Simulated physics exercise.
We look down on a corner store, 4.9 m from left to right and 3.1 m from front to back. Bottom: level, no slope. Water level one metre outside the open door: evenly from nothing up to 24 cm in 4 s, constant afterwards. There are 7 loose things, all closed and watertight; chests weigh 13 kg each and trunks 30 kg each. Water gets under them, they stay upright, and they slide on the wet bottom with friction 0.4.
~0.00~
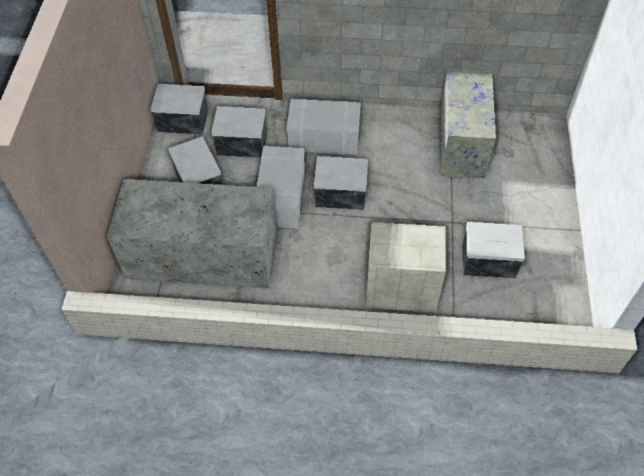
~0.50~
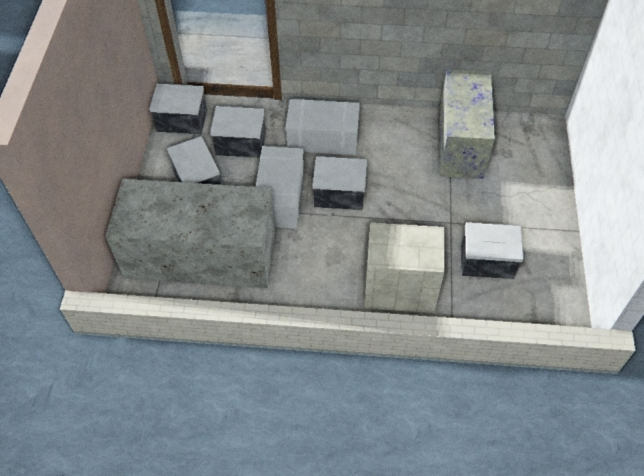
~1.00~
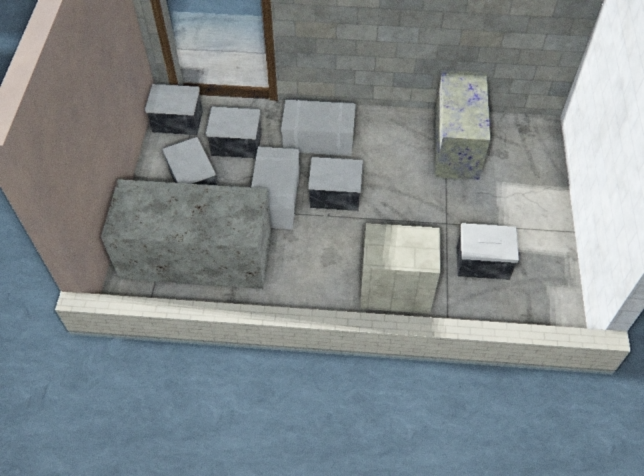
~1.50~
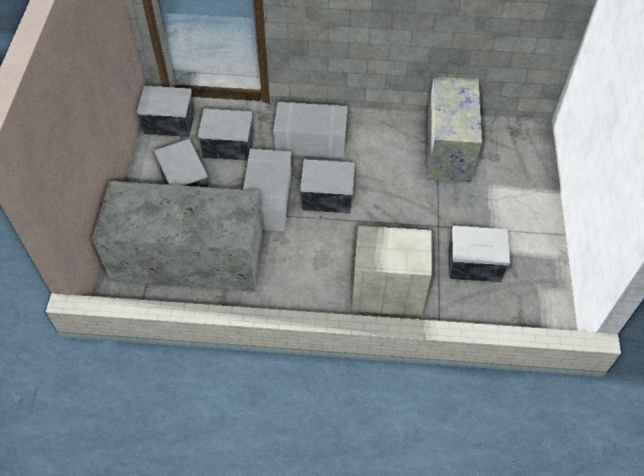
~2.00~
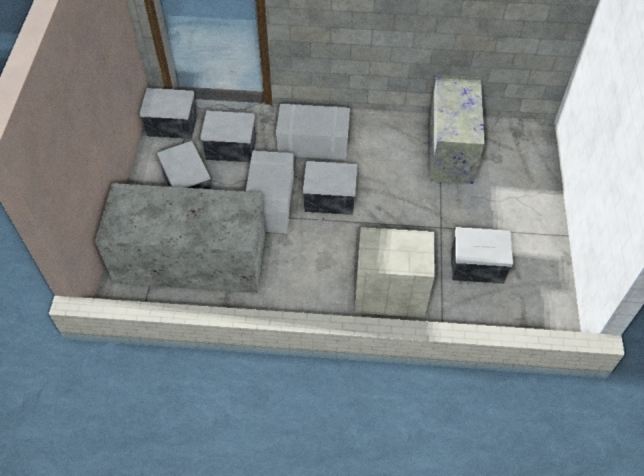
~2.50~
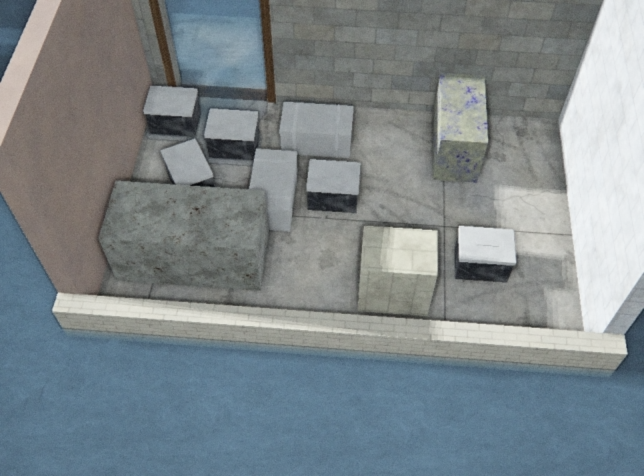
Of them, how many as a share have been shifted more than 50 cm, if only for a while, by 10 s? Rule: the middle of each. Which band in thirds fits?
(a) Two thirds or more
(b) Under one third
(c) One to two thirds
a, two thirds or more.
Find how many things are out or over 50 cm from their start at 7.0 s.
My count gives 5.
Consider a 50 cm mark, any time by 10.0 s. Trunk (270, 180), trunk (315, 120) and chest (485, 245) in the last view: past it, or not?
In turn: Past it, short of it, over.
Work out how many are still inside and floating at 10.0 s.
4.
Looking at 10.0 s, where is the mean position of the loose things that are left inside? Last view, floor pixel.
Close to pixel (388, 208).
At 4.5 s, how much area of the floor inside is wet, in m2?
I'd estimate close to 4.0 m2.
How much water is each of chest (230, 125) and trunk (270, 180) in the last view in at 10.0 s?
About 14 and 8 cm.
After 3.5 s 0 of 7 are over 50 cm from their spots; 0 afloat.
After 4.5 s 3 of 7 are over 50 cm from their spots; 2 afloat.
After 7.0 s 5 of 7 are over 50 cm from their spots; 3 afloat.
After 10.0 s 6 of 7 are over 50 cm from their spots, and 6 have been at some point; 4 afloat.
